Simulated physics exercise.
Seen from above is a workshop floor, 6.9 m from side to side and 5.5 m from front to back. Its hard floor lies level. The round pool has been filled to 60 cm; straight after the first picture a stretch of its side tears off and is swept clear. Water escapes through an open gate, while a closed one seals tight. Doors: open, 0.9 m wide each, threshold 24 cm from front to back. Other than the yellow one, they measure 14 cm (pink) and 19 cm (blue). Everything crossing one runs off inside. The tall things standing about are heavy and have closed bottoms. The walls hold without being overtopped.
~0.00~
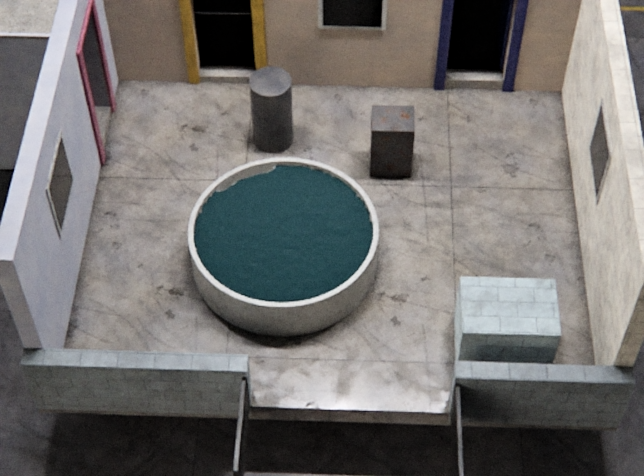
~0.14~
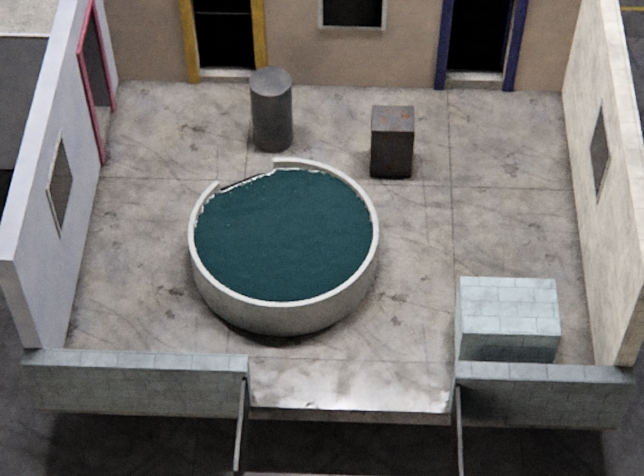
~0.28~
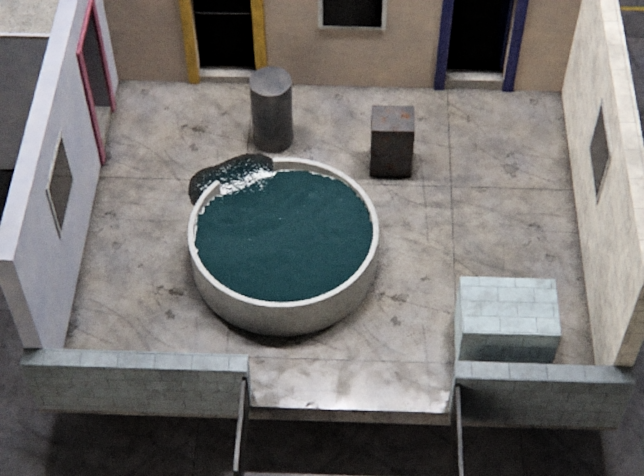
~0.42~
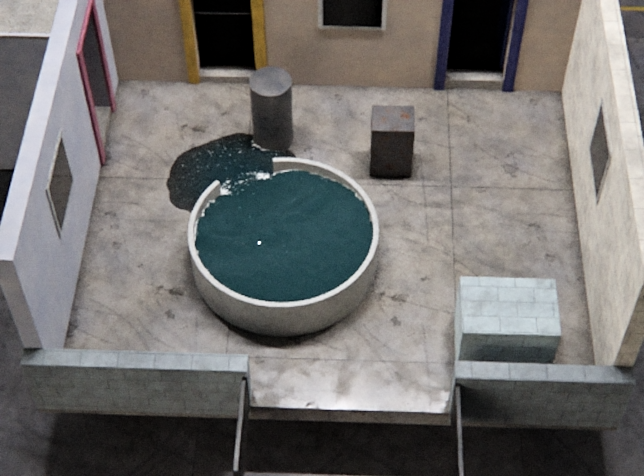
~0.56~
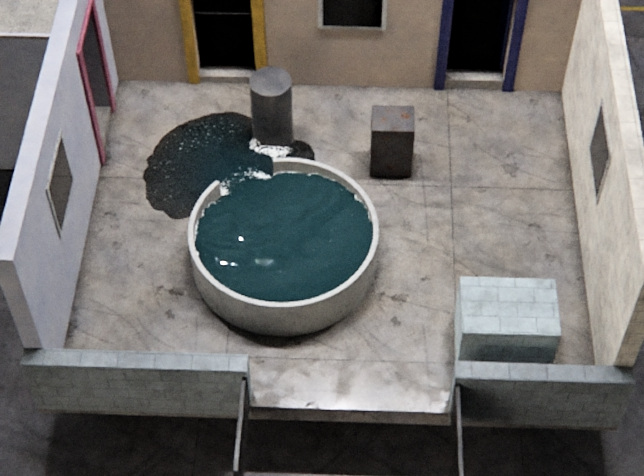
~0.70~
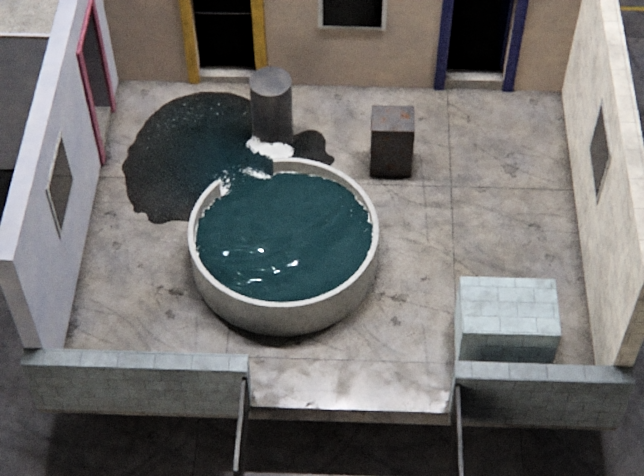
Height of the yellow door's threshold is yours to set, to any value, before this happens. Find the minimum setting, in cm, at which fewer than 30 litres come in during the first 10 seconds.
The minimum is about 21 cm.
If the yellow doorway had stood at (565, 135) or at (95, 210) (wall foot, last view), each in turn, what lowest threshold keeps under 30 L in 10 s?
Minimums: Roughly 7.0 cm and 7.0 cm.
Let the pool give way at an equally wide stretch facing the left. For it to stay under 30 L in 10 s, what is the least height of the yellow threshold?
Estimate: Near 7.5 cm.
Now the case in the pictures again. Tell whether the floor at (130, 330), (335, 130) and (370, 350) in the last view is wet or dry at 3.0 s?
So, in order, I'd say stayed dry, then got wet, then stayed dry.
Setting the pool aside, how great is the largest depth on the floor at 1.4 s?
Up to some 40 centimetres, I'd say.
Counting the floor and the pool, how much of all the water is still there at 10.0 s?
Something like 88 per cent of it remains.
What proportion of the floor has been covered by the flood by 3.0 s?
Some 35 per cent is wet.
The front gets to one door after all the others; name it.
The last one is the blue door.
After 1.4 s water covers 20 % of the floor, deepest (40 cm) near (117, 92); 22 cm at the yellow door, 4 litres in over its 14 cm threshold.
After 3.0 s water covers 35 % of the floor, deepest (28 cm) near (188, 86); 23 cm at the yellow door, 66 litres in over its 14 cm threshold.
After 10.0 s water covers 95 % of the floor, deepest (11 cm) near (74, 302); 10 cm at the yellow door, 166 litres in over its 14 cm threshold.
At the yellow door as built, the water arrived by 0.9 s and peaked near 24 cm at 2.6 s.
With a threshold of 17.5 cm, 81 litres would have come in within the 10 s; with 24 cm, 10 litres. So under 30 litres takes about 21 cm.
